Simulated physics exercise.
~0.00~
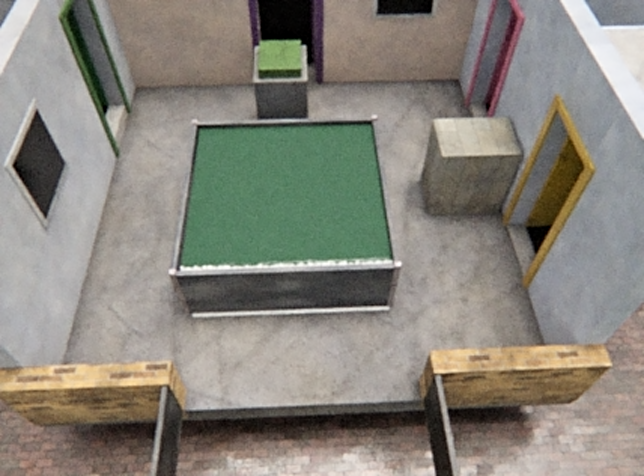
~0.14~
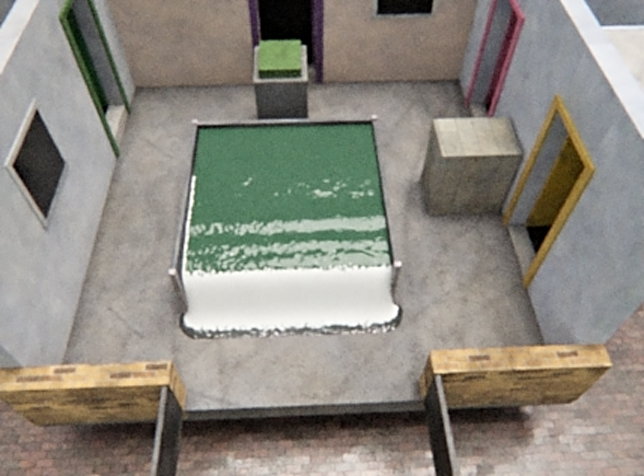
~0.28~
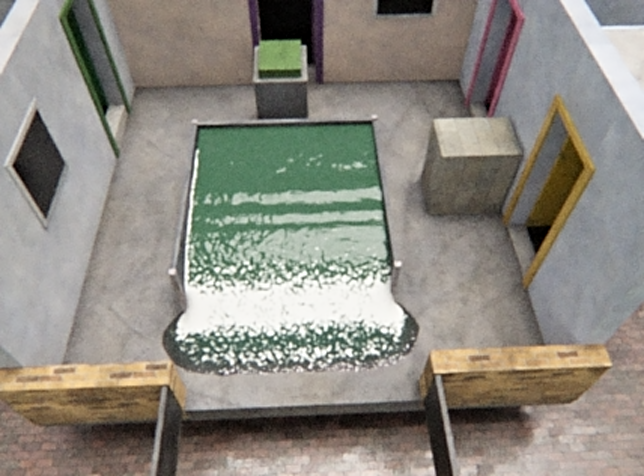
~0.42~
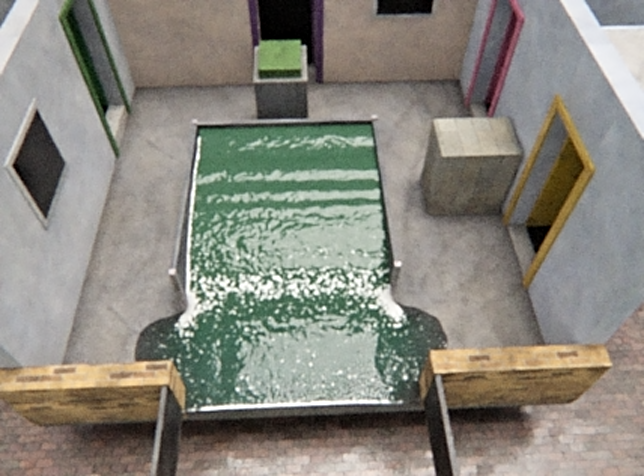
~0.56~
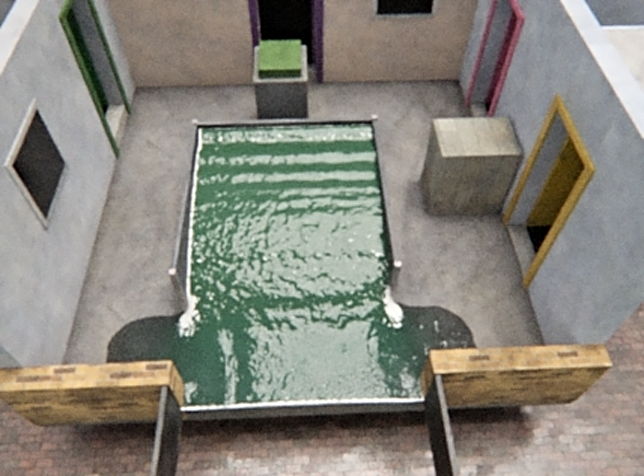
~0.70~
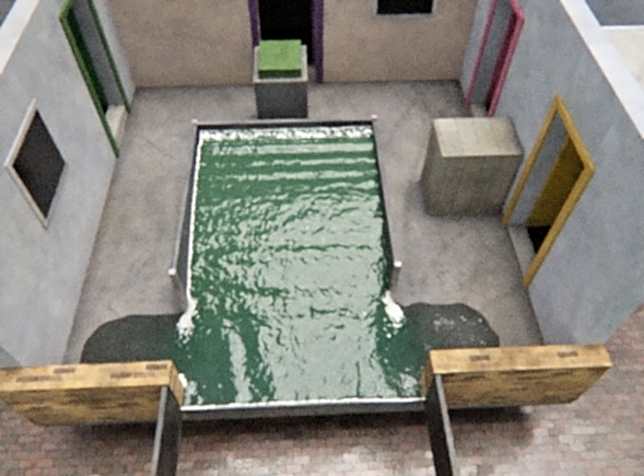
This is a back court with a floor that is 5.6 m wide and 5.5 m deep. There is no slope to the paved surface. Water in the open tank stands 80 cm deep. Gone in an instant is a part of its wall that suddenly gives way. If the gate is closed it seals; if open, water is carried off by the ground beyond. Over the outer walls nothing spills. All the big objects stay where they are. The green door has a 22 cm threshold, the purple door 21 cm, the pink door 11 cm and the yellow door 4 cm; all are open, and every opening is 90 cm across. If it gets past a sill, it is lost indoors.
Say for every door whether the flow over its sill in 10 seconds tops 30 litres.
In order: The green door falls short of the limit; the purple door falls short of the limit; the pink door falls short of the limit; the yellow door falls short of the limit.
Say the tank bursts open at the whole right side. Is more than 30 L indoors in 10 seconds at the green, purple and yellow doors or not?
So green stays lower, purple stays lower, yellow tops it.
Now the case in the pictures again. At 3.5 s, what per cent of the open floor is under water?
About 55 per cent.
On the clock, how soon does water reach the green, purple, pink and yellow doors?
Arrival times: Green 3.0 seconds, purple 5.0 seconds, pink 7.5 seconds, yellow 1.8 seconds.
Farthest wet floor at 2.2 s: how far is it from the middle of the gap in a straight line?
About 3.2 m.
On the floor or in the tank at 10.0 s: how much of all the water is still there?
Remaining: Roughly 20 %.
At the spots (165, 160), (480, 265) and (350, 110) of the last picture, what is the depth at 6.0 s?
Listed order: 4 / 2 / 0 cm.
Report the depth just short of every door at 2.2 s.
Depth readings (cm): Green = 0; purple = 0; pink = 0; yellow = 4.
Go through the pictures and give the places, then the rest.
The first frame shows still water, 80 cm deep, in the open tank at (286, 191).
In the second frame, the front is at (397, 309), 1.3 m from the gap at (288, 296); 0.6 m2 of floor is under water; 80 cm left at the back of the open tank.
In the third frame, the front is at (410, 331), 1.5 m from the gap at (288, 298); 1.9 m2 of floor is under water; 80 cm left at the back of the open tank.
In the fourth frame, the front is at a hidden place, 1.8 m from the gap at (289, 299); 3.7 m2 of floor is under water; 80 cm left at the back of the open tank.
In the fifth frame, the front is at a hidden place, 2.2 m from the gap at (289, 299); 4.2 m2 of floor is under water; 75 cm left at the back of the open tank.
In the sixth frame, the front is at a hidden place, 2.6 m from the gap at (289, 299); 4.4 m2 of floor is under water; 68 cm left at the back of the open tank.
After 1.4 s water covers 20 % of the floor and is deepest (36 cm) near (55, 394); green door not reached, purple door not reached, pink door not reached, yellow door not reached.
After 2.2 s water covers 35 % of the floor and is deepest (30 cm) near (72, 393); green door not reached, purple door not reached, pink door not reached, yellow door 4 cm at the sill, 0 L in.
After 3.5 s water covers 55 % of the floor and is deepest (18 cm) near (55, 394); green door 2 cm at the sill, 0 L in, purple door not reached, pink door not reached, yellow door 4 cm at the sill, 0 L in.
After 6.0 s water covers 75 % of the floor and is deepest (9 cm) near (153, 108); green door 4 cm at the sill, 0 L in, purple door 3 cm at the sill, 0 L in, pink door not reached, yellow door 4 cm at the sill, 3 L in.
After 10.0 s water covers 90 % of the floor and is deepest (6 cm) near (434, 101); green door 4 cm at the sill, 0 L in, purple door 4 cm at the sill, 0 L in, pink door 4 cm at the sill, 0 L in, yellow door 4 cm at the sill, 5 L in.
